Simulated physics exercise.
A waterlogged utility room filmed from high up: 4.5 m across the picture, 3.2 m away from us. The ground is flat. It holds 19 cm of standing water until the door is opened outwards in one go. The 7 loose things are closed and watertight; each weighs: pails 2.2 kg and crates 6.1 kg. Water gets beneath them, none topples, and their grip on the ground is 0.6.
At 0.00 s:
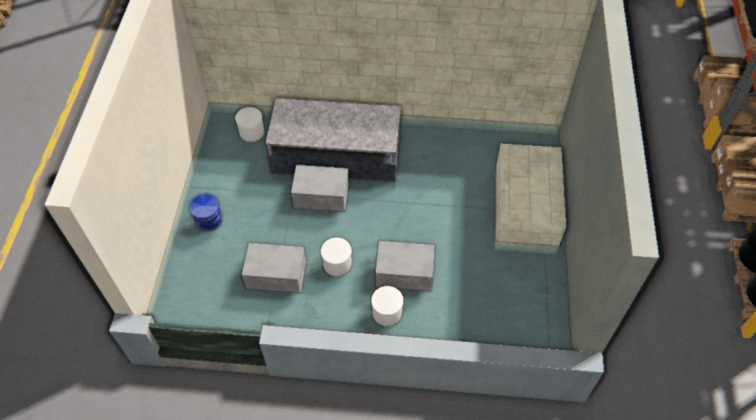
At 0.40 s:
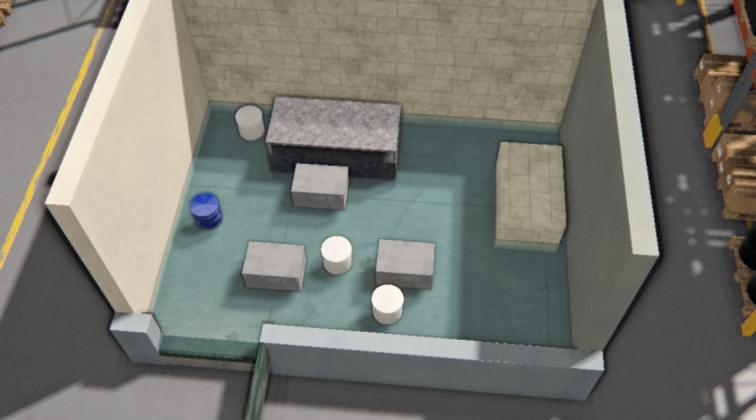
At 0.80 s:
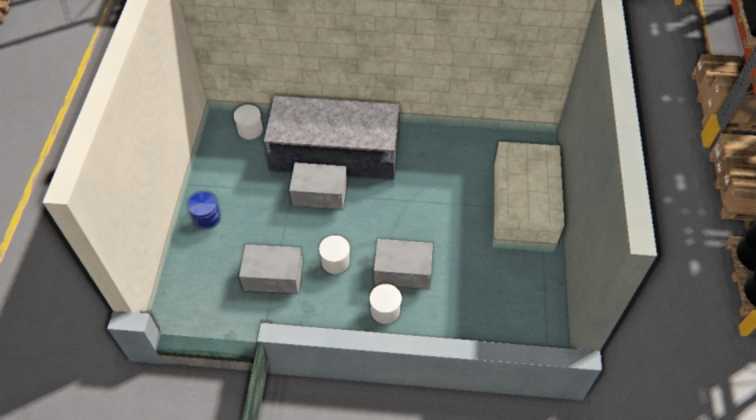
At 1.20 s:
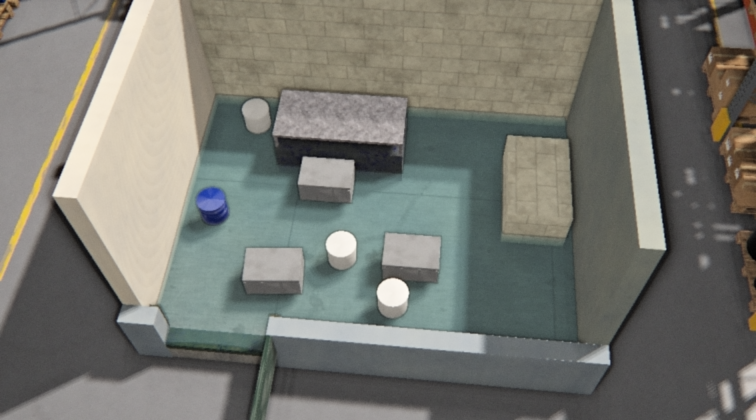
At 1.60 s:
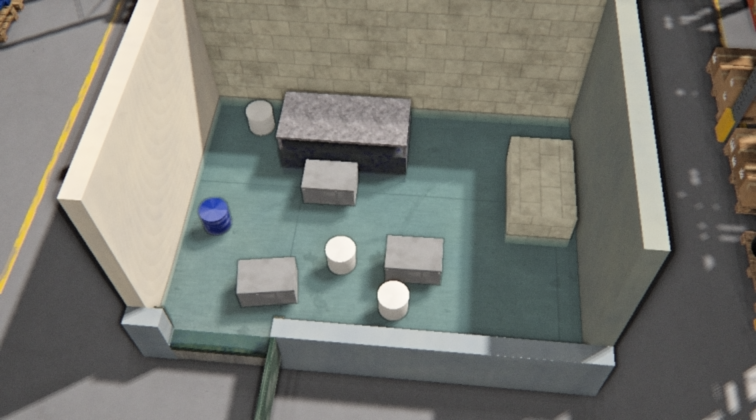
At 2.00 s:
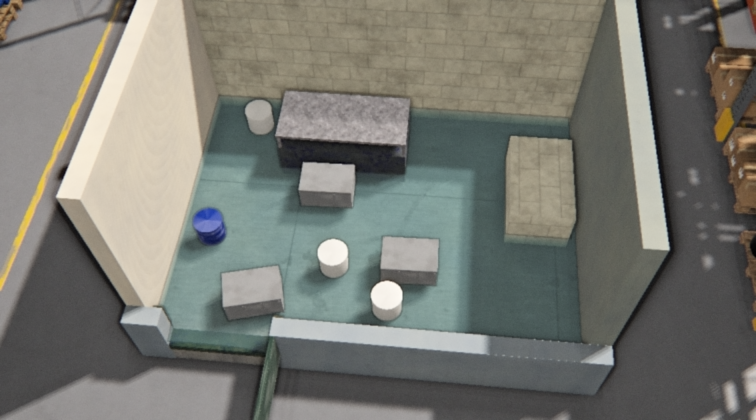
Walled room with a wet floor, its low gate swinging open, then a gray block and blue pail drifting slightly toward the opening.
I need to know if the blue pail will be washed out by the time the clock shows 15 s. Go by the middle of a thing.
Blue pail gets out.
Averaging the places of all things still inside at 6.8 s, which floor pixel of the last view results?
At about (275, 219).
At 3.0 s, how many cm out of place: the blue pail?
Roughly 60 cm by then.
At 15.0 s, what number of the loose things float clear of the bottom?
I count 1.
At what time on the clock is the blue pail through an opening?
Near 5.0 s.
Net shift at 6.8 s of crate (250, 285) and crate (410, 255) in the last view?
In turn: Gone out, 120 cm.
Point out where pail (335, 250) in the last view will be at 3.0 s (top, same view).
Near (307, 262).
After 3.0 s the blue pail is near (193, 245), 0.6 m from its start, afloat; 1 of 7 are out; 6 afloat.
After 6.8 s the blue pail has gone out; 4 of 7 are out; 3 afloat.
After 11.0 s the blue pail has gone out; 5 of 7 are out; 2 afloat.
After 15.0 s the blue pail has gone out; 6 of 7 are out; 1 afloat.
